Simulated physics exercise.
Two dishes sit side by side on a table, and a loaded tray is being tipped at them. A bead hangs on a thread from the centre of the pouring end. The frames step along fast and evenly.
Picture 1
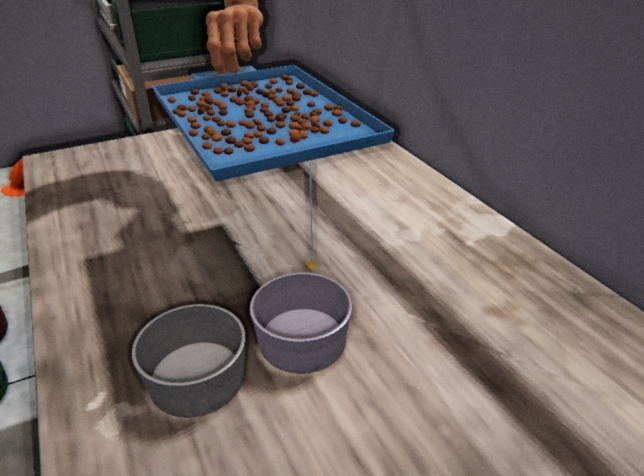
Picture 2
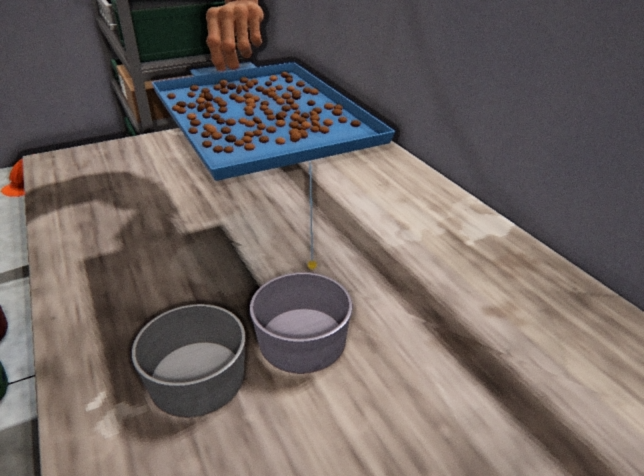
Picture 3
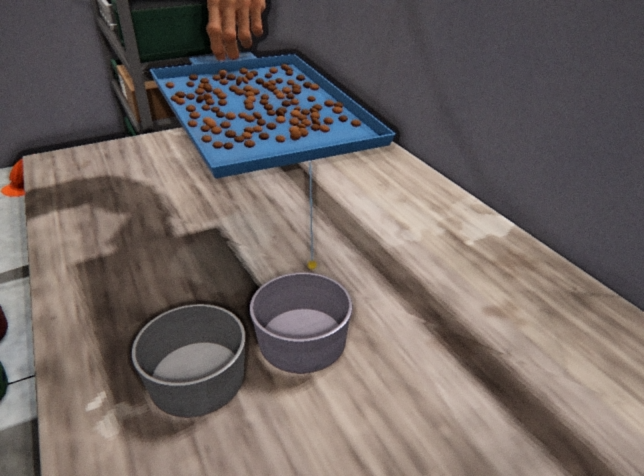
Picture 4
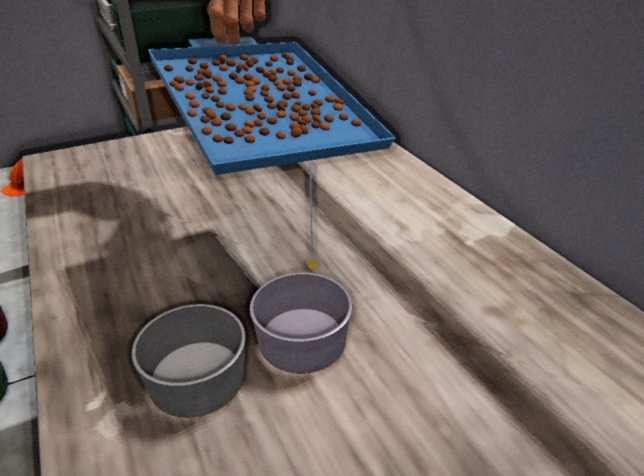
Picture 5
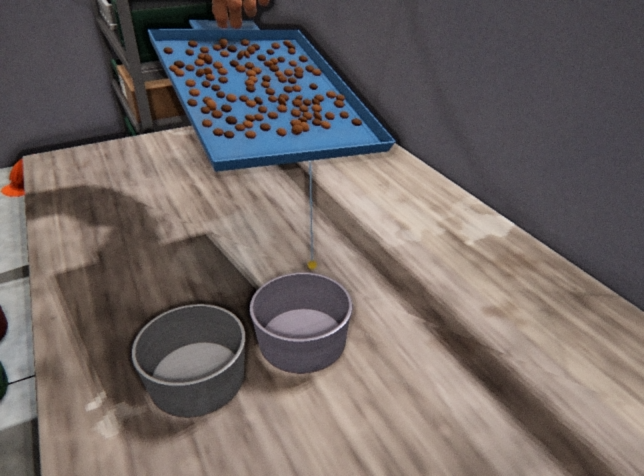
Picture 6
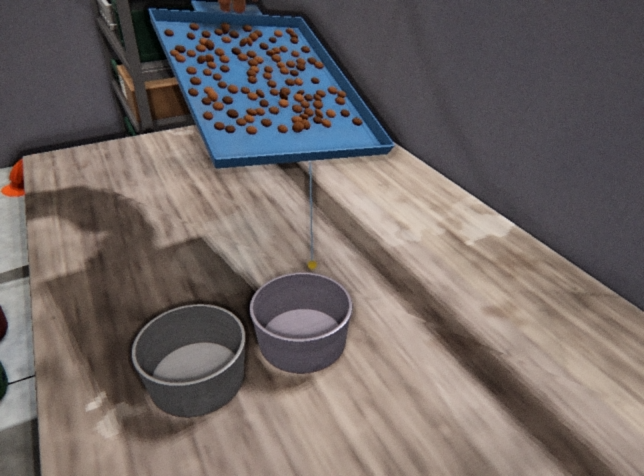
On a wood-grained tabletop, a hand raising the back of a blue tray of brown kibble, tilting it toward two empty dishes.
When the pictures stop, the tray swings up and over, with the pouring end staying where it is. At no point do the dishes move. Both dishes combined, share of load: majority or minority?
The greater share ends up outside the dishes.
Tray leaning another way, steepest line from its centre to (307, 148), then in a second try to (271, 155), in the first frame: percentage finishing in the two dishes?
In turn some 40 and 70 per cent.
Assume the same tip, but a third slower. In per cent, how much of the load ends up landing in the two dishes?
Result: About 0 per cent.
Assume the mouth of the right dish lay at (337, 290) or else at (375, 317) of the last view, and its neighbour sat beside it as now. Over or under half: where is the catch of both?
Well, a minority share the first time and a minority share the next.
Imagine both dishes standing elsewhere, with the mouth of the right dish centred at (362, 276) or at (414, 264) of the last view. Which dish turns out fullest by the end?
In the first try it's the one on the right, and in the second it's the one on the right.
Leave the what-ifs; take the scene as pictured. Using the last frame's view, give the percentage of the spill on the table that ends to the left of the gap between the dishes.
I reckon around 0 per cent.
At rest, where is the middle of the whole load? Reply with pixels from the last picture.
I'd say the middle ends up at about (413, 309).
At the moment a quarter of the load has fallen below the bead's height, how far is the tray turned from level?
That happens at around 80°.
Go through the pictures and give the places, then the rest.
The first frame shows corners of the pouring end at (214, 168) and (391, 130), level; middle of the load at (264, 110), bits of dog kibble; left dish at (207, 395); right dish at (323, 351); bead on its thread at (312, 265).
The second frame shows corners of the pouring end at (214, 167) and (391, 131), level; middle of the load at (264, 108).
The third frame shows corners of the pouring end at (214, 165) and (391, 133), tipped barely, lowest at the right corner; middle of the load at (264, 102).
The fourth frame shows corners of the pouring end at (215, 162) and (392, 137), tipped a little, lowest at the right corner; middle of the load at (264, 94).
The fifth frame shows corners of the pouring end at (216, 159) and (392, 140), tipped clearly, lowest at the right corner; middle of the load at (265, 85).
The sixth frame shows corners of the pouring end at (218, 157) and (392, 144), tipped clearly, lowest at the right corner; middle of the load at (267, 76); left dish at (207, 395); right dish at (323, 351).
Soon, tray tipped steeply; nearly all on the tray; a stray few in the air.
A while on, tray tipped past a quarter turn; a small part on the tray; about two thirds outside both; a small part in the air.
Towards the end, tray tipped past a quarter turn; all outside both.
Finally, tray tipped past a quarter turn; none in the left dish; none in the right dish; all outside both.
